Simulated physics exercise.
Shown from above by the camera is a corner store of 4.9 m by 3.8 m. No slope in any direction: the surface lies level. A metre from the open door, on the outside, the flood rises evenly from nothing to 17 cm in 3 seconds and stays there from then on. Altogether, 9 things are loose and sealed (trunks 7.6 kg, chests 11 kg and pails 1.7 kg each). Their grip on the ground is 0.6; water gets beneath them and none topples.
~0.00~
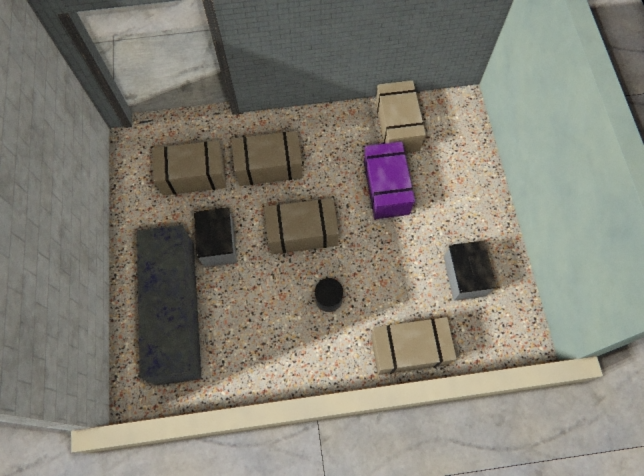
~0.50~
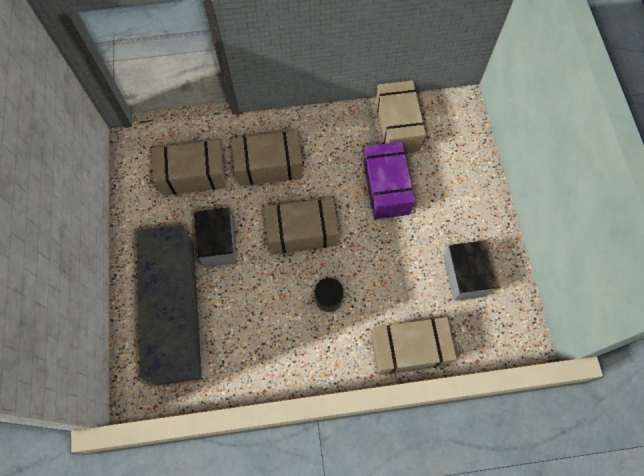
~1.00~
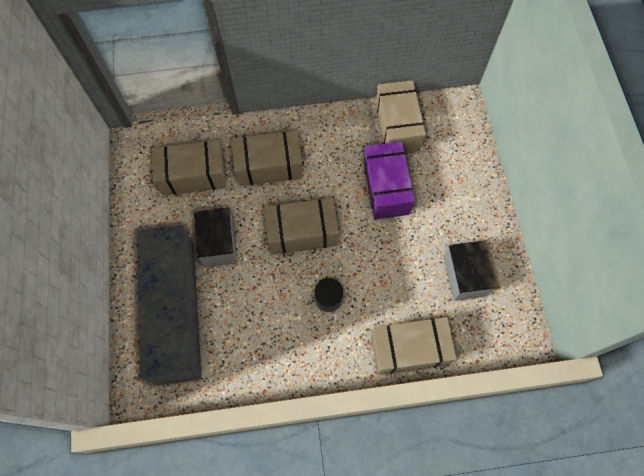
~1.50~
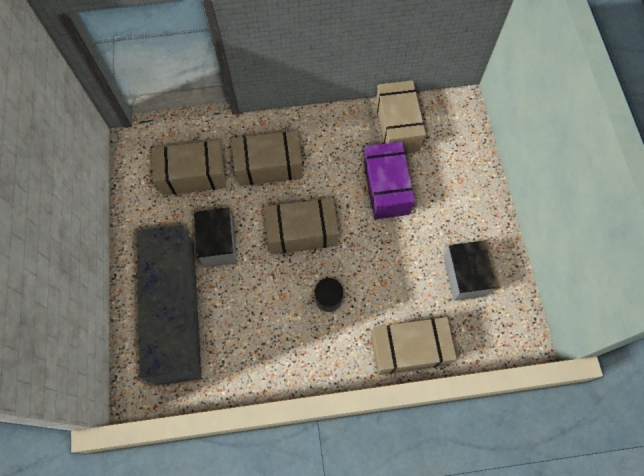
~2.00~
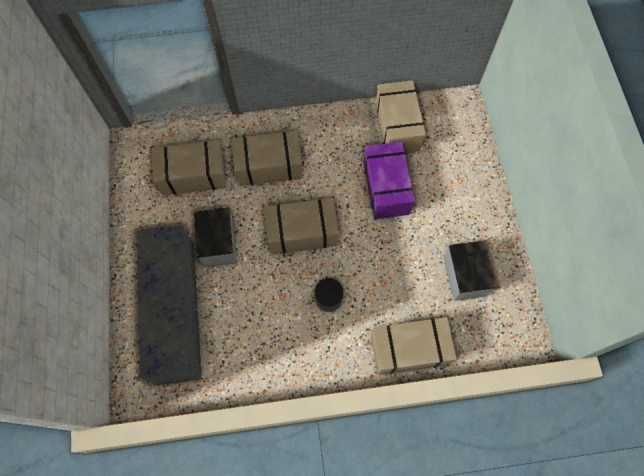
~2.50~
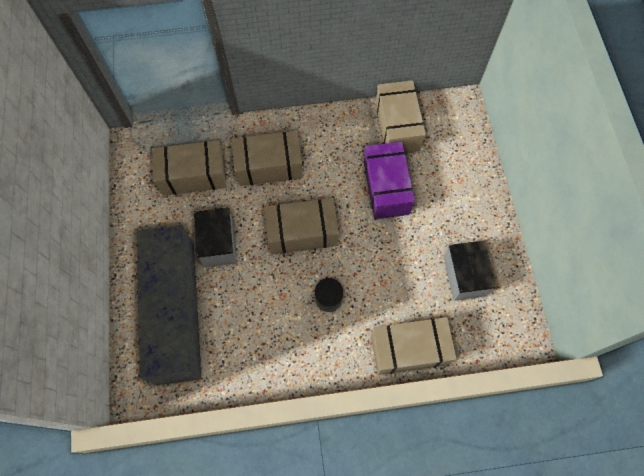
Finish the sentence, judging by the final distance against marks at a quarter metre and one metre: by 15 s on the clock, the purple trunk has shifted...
It has shifted from a quarter metre to one metre.
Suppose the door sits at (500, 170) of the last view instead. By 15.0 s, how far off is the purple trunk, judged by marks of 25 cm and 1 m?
Purple trunk: Long trip.
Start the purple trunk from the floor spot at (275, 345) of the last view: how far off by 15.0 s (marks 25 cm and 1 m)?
By then it winds up well off.
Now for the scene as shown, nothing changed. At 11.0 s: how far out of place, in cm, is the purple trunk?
Roughly 10 centimetres by that point.
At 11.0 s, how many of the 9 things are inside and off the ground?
Count: 8.
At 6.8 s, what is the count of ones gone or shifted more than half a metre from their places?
The answer is 5.
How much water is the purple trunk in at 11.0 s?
Depth approx. 2 cm.
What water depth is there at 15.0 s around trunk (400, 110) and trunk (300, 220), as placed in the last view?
First roughly 7 cm, second roughly 7 cm.
After 3.5 s the purple trunk is near (390, 173), 0.0 m from its start, aground; 0 afloat.
After 6.8 s the purple trunk is near (390, 173), 0.0 m from its start, aground; 3 afloat.
After 11.0 s the purple trunk is near (399, 171), 0.1 m from its start, afloat; 8 afloat.
After 15.0 s the purple trunk is near (344, 175), 0.5 m from its start, afloat; 9 afloat.
